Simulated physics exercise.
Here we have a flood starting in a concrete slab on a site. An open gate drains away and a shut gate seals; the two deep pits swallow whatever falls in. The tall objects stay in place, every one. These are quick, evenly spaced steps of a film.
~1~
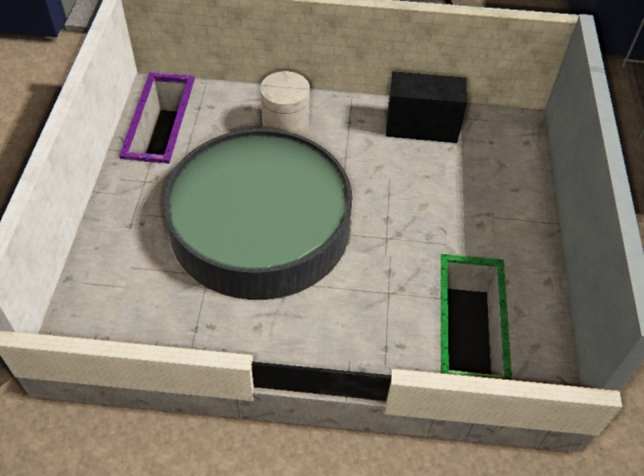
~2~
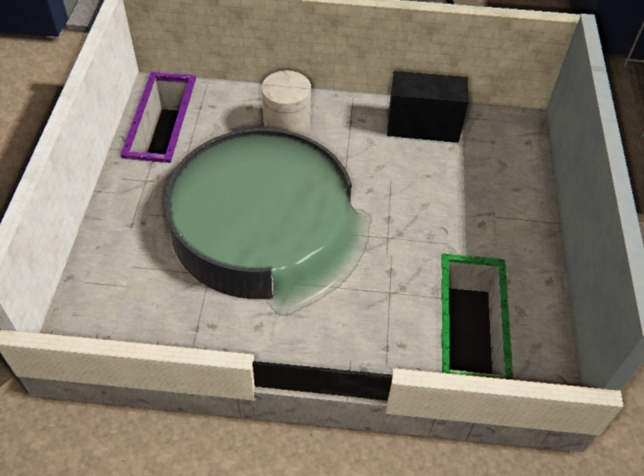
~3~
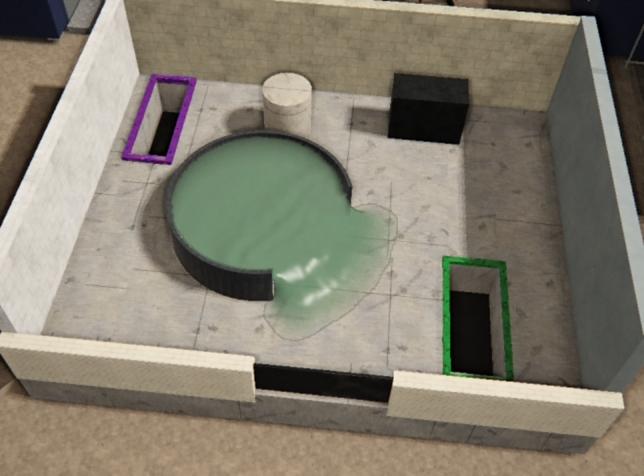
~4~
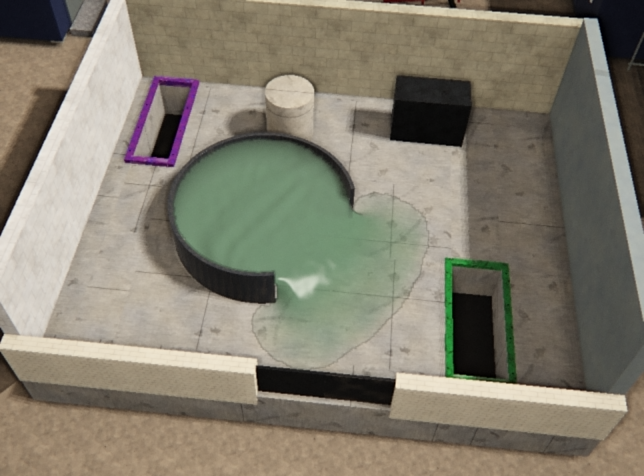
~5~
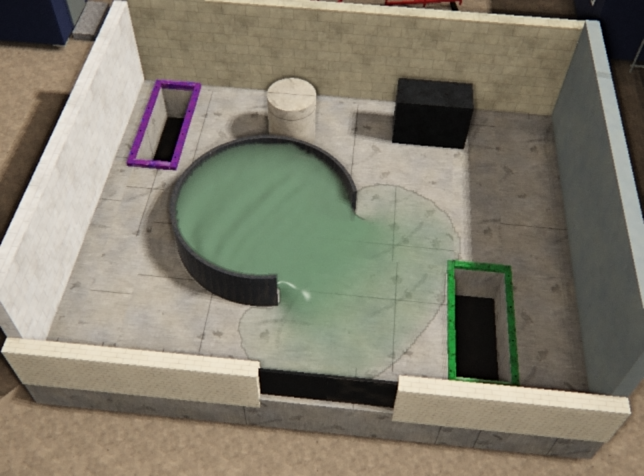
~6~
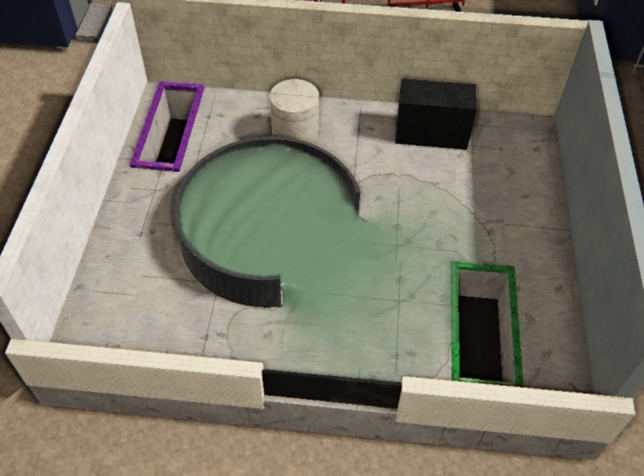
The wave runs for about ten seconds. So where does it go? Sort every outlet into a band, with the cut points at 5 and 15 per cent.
Final shares: The gate under 5 %; the green pit over 15 %; the purple pit under 5 %.
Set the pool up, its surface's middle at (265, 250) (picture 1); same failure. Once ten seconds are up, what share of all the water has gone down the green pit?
Share in the green pit - 60 in a hundred.
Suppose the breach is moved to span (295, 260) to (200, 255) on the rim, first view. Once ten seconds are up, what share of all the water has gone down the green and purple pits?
Green: 25 percent; purple: 10 percent.
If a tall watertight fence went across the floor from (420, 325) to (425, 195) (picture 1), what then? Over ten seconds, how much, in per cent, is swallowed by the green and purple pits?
The green pit gets 25 per cent, the purple pit 2 per cent.
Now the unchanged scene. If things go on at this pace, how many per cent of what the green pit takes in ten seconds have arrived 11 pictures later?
Roughly 30 %.
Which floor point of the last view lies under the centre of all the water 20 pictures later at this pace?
I reckon somewhere around (366, 268).
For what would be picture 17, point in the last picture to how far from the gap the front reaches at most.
I'd go with roughly (555, 157).
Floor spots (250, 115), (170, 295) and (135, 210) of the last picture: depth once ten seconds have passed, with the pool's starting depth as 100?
Respectively 2, 4 and 2 per cent.
A moment on, water covers 35 % of the floor; the gate 0 %, the green pit 6 %, the purple pit 0 %.
Next, water covers 40 % of the floor; the gate 0 %, the green pit 16 %, the purple pit 0 %.
Then, water covers 50 % of the floor; the gate 0 %, the green pit 33 %, the purple pit 0 %.
Later, water covers 70 % of the floor; the gate 0 %, the green pit 47 %, the purple pit 0 %.
In the end, water covers 95 % of the floor; the gate 0 %, the green pit 53 %, the purple pit 0 %.
